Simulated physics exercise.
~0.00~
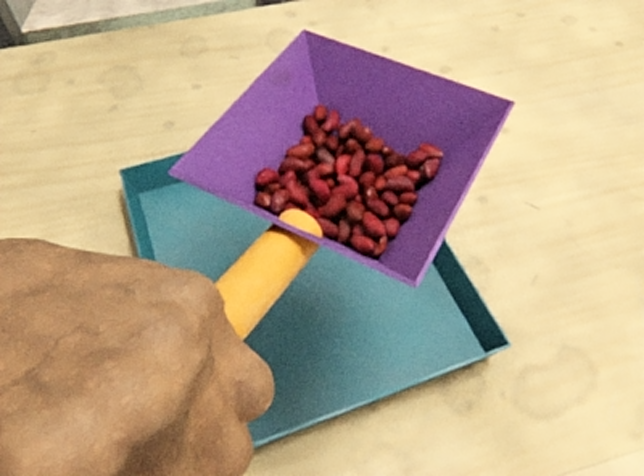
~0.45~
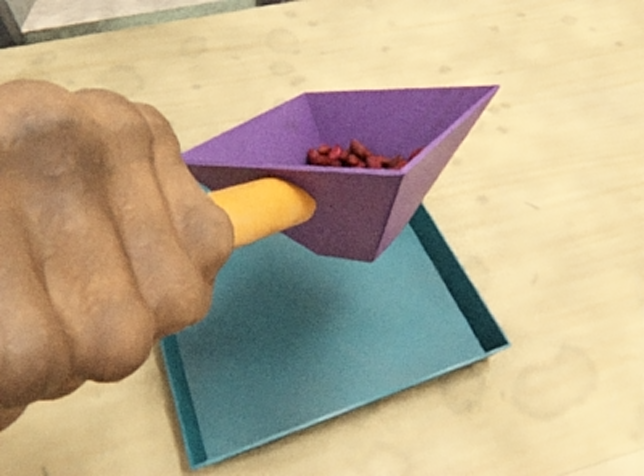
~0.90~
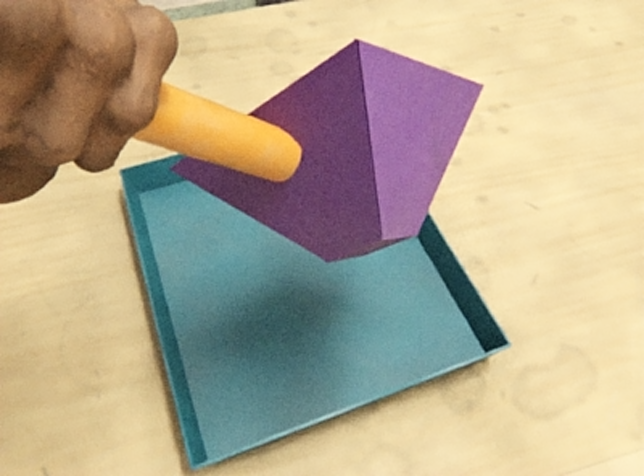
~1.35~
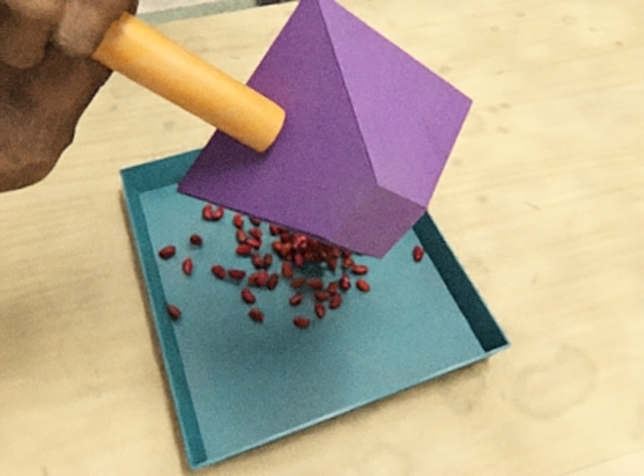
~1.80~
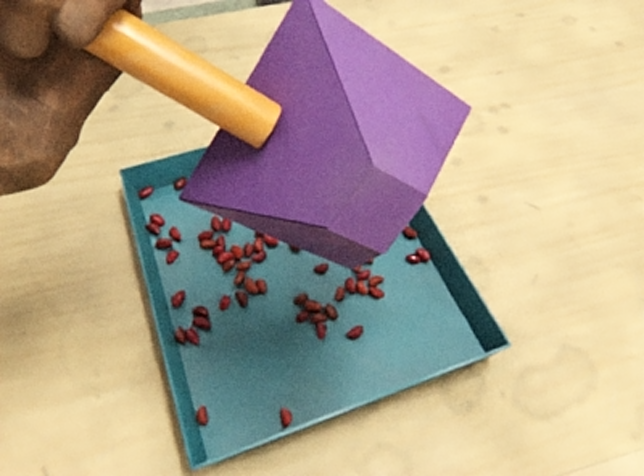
Purple scoop of red kidney beans tipping over in a hand, spilling them across a teal tray until they lie scattered.
